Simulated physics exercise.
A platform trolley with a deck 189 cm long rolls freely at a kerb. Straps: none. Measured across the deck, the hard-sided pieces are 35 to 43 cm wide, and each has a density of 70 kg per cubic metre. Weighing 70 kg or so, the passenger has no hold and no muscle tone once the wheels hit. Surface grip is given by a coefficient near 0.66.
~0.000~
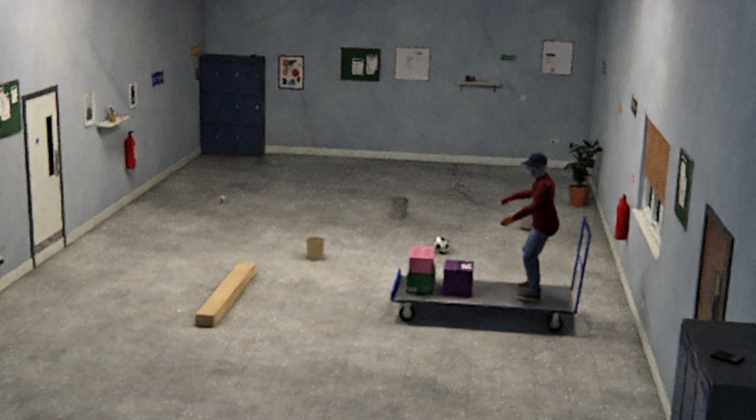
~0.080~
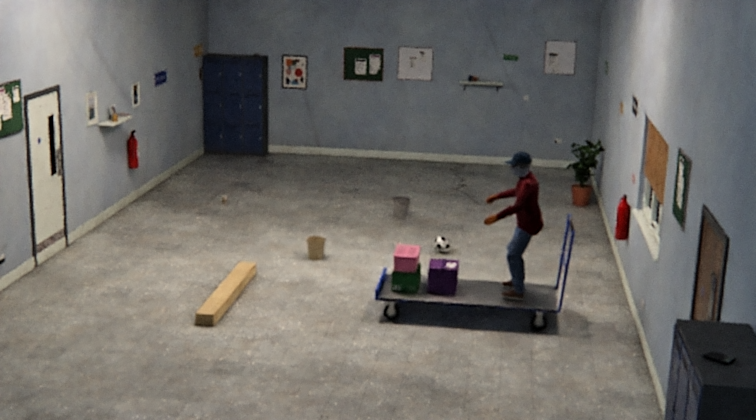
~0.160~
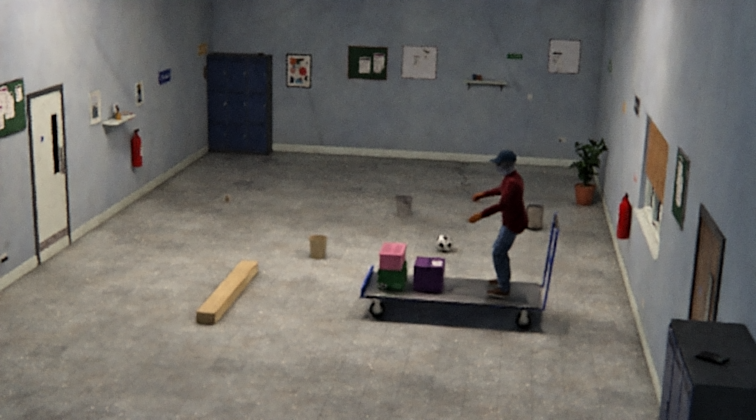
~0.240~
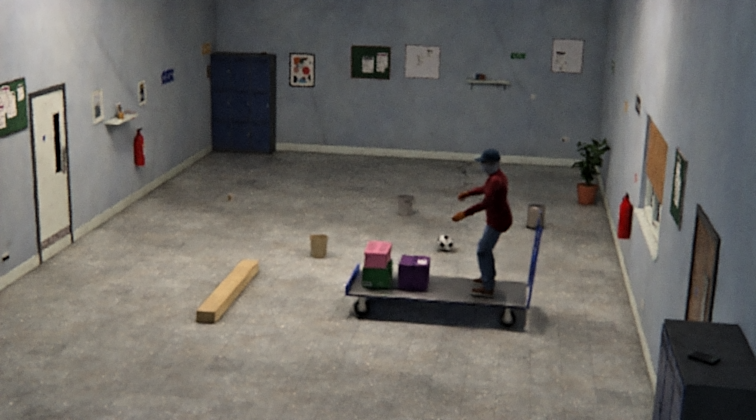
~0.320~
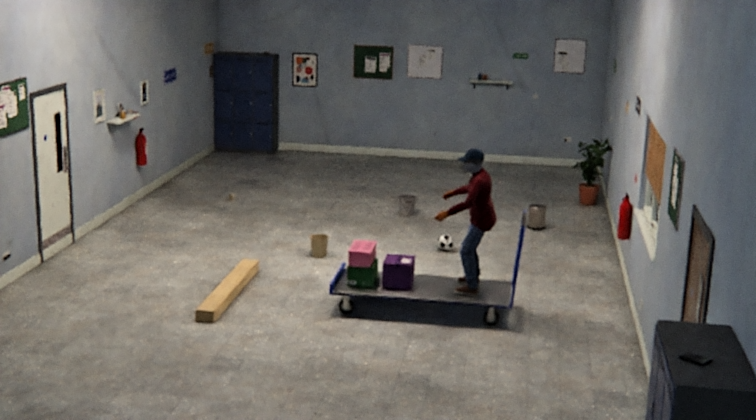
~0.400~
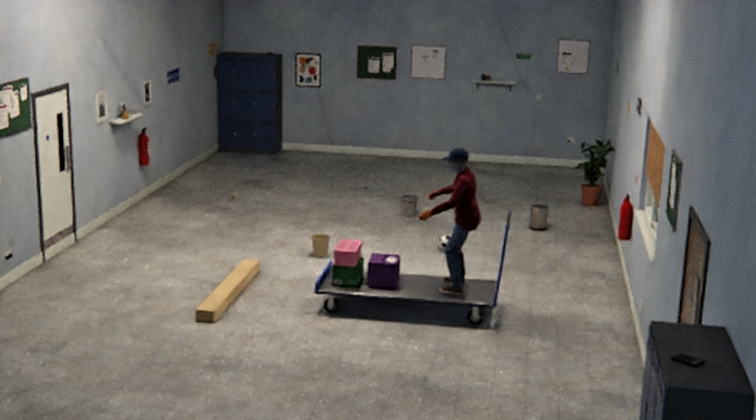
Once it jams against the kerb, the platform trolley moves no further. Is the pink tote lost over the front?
Departs.
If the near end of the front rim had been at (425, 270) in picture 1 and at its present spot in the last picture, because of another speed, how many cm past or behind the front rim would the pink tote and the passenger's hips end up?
The pink one would stop 100 cm past the front rim, and the hips 50 cm behind it.
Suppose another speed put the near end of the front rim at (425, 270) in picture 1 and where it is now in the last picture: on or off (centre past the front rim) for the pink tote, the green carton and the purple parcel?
Pink - dropped, green - kept, purple - kept.
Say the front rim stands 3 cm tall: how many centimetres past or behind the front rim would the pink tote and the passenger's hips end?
So the pink one settles 30 cm beyond the rim and the hips 70 cm short of it.
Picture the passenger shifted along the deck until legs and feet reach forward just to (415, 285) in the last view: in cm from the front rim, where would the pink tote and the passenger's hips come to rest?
You'd find the pink one 50 cm past and the hips 60 cm behind the front rim.
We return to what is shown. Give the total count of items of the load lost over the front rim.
1.
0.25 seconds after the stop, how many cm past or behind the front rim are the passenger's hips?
Around 110 cm short of the front rim.
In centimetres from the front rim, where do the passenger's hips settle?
The hips end up about 70 cm behind the front rim.
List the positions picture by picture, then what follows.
Pink tote (422, 260), green carton (422, 278), rim corner (392, 298); 0 cm covered, 187 to go, in the first picture.
Pink tote (407, 259), green carton (406, 277), rim corner (376, 297); 16 cm covered, 171 to go, in the second picture.
Pink tote (393, 257), green carton (393, 274), rim corner (362, 295); 32 cm covered, 155 to go, in the third picture.
Pink tote (378, 255), green carton (378, 273), rim corner (347, 293); 49 cm covered, 138 to go, in the fourth picture.
Pink tote (362, 254), green carton (363, 272), rim corner (331, 291); 65 cm covered, 122 to go, in the fifth picture.
Pink tote (348, 253), green carton (348, 271), rim corner (316, 290); 81 cm covered, 106 to go. Speed about 2.0 m/s, in the sixth picture.
After 0.92 s the deck stops.
After 1.17 s the pink tote is 6 cm past the rim, tilted 20°, near (225, 246) in the last picture's view.
After 1.47 s the pink tote is 29 cm past the rim, tilted 85°, near (206, 281) in the last picture's view.
After 1.92 s the pink tote is 30 cm past the rim, tilted 90°, near (206, 281) in the last picture's view.
When all is still (2.3 s), past the rim, pink tote; behind it, green carton, purple parcel and the passenger's hips.
